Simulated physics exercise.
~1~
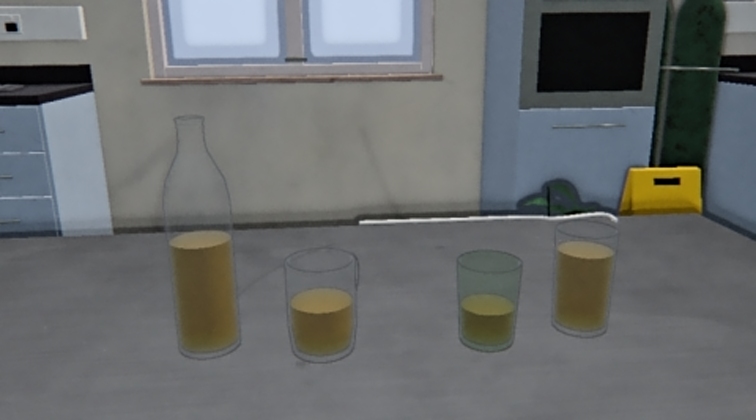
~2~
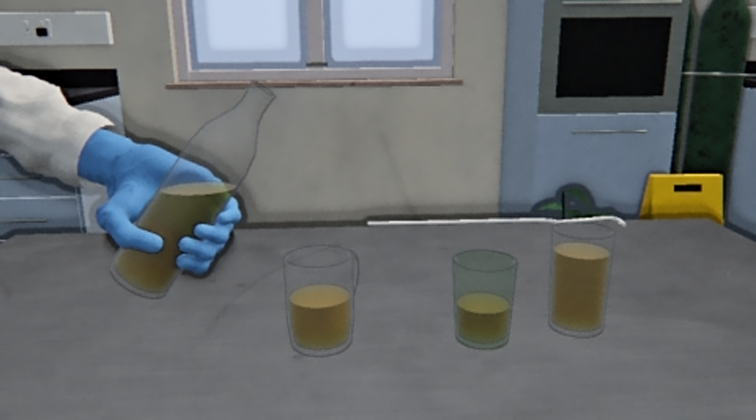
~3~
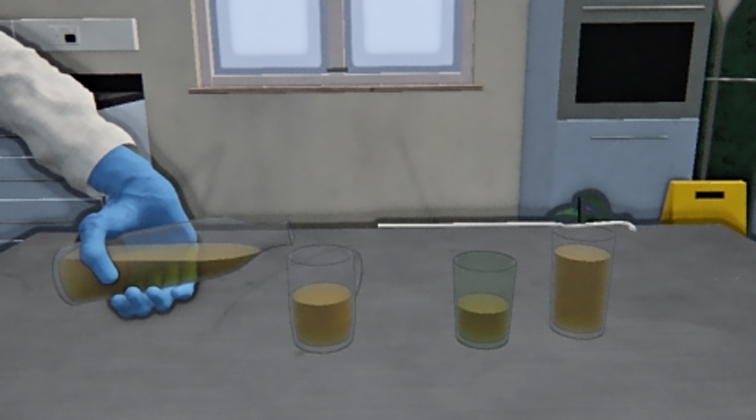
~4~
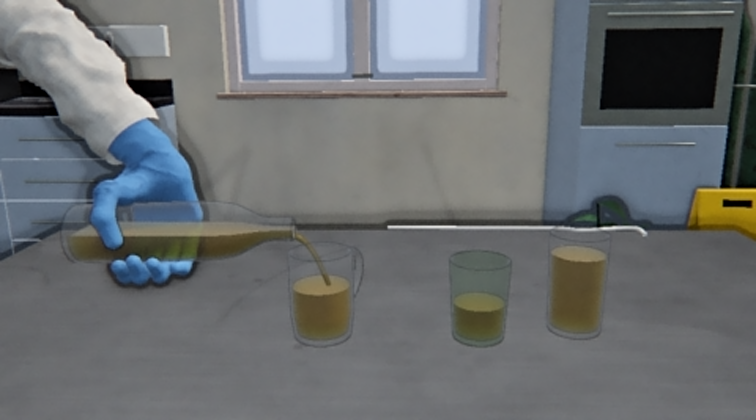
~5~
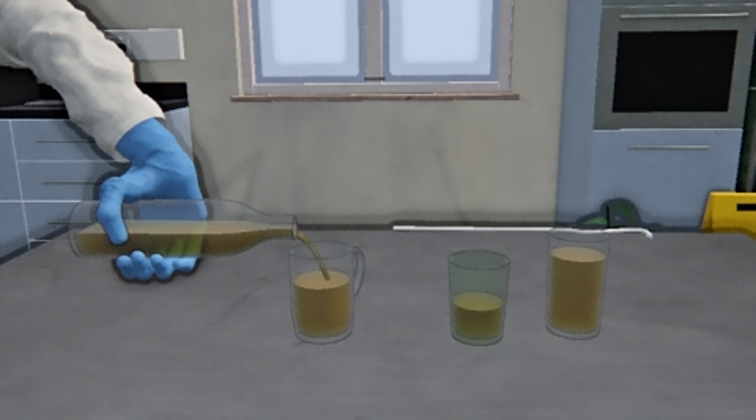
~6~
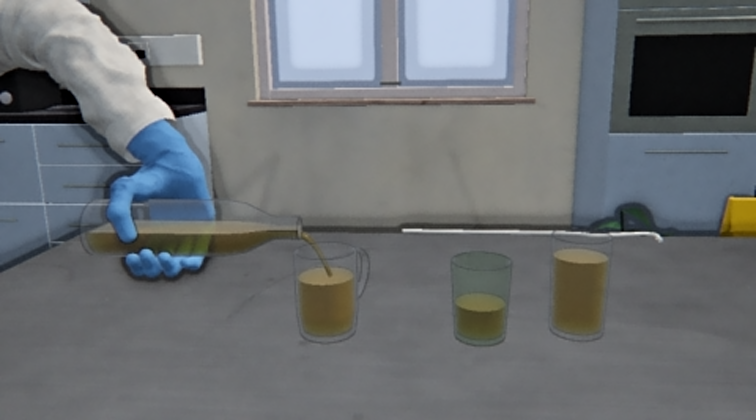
On a grey kitchen counter, a blue-gloved hand lifted a glass bottle of apple juice, tipped it sideways to the right, and poured a thin stream into the mug, whose level rose a little.
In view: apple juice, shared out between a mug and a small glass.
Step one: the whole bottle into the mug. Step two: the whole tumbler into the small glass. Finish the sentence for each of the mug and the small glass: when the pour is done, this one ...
The mug runs over; the small glass runs over.
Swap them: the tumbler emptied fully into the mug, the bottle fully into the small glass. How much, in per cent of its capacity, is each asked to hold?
The first would be asked to take around 120 per cent of its volume, the second around 190 per cent.
Shortly, the mug is full to the brim, some went over its rim.
At the finish, the mug is full to the brim, some went over its rim; the small glass is full to the brim, some went over its rim.
